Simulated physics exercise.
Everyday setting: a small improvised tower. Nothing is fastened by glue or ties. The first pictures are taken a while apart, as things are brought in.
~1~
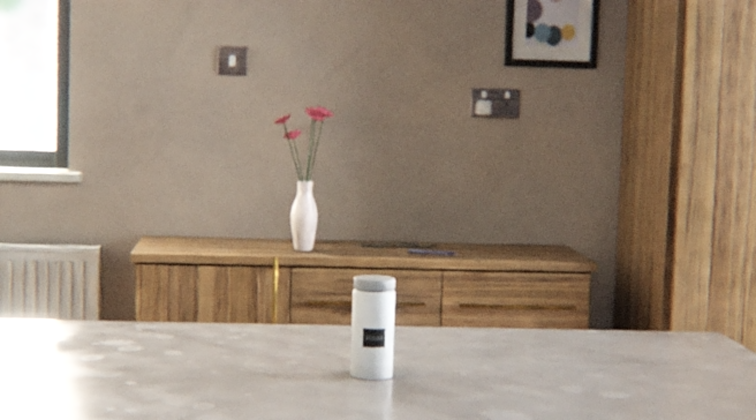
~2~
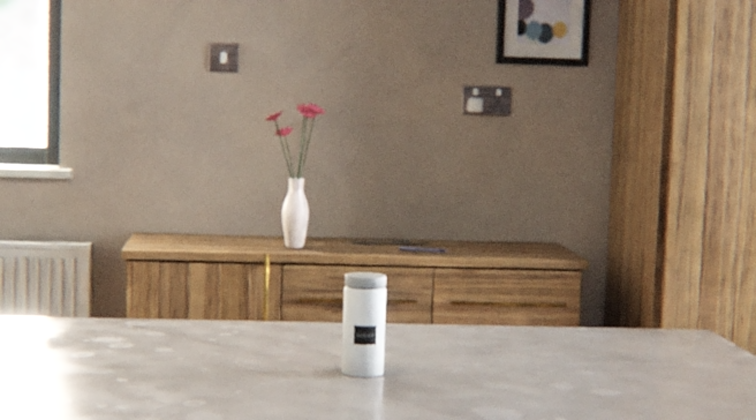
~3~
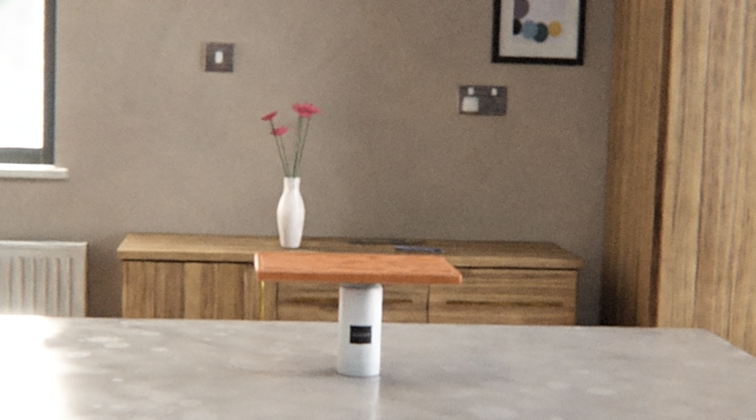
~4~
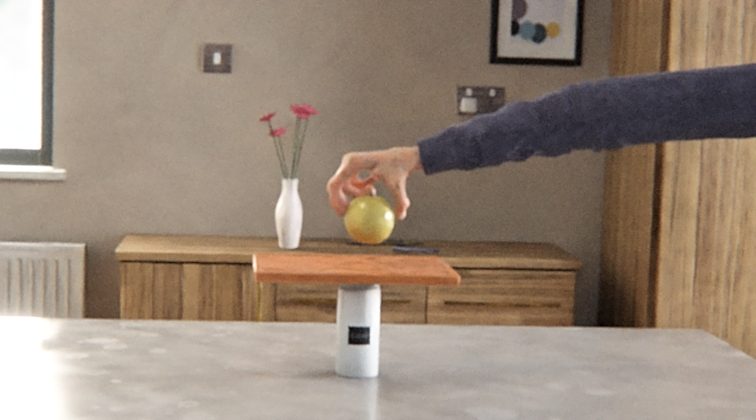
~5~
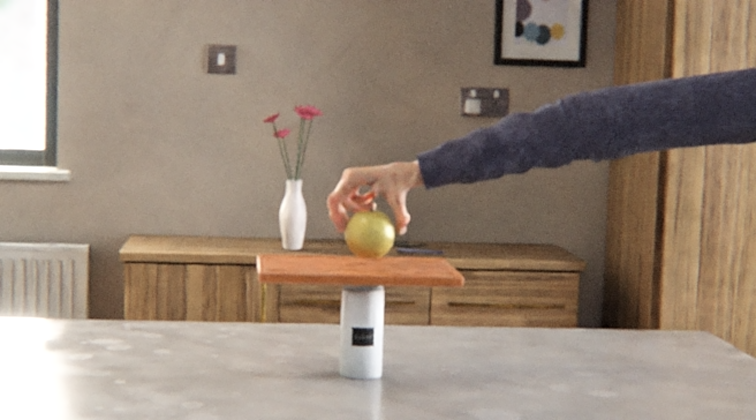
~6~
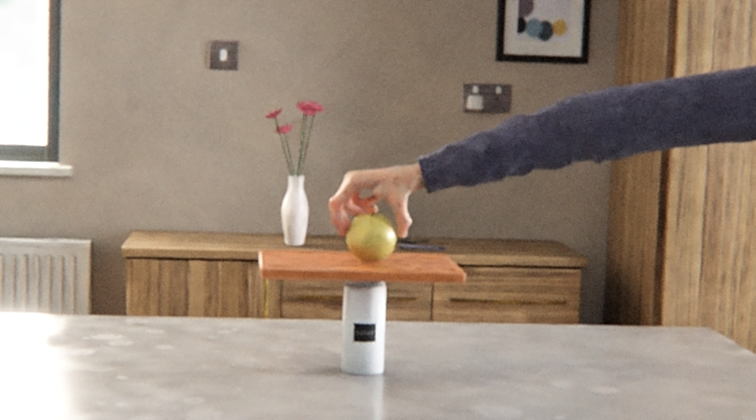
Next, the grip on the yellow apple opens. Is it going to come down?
No, so the pile rests quietly where it is.
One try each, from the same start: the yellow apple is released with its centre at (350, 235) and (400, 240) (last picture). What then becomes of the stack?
Trial 1 - stable; trial 2 - stable.
Then, 0.80 s after the last picture, nothing has stirred.
Then, 1.70 s after the last picture, yellow apple resting near (371, 239).
At rest, all 3 in place. Seen from the same camera at the end, yellow apple near (371, 239). The stack keeps its balance.
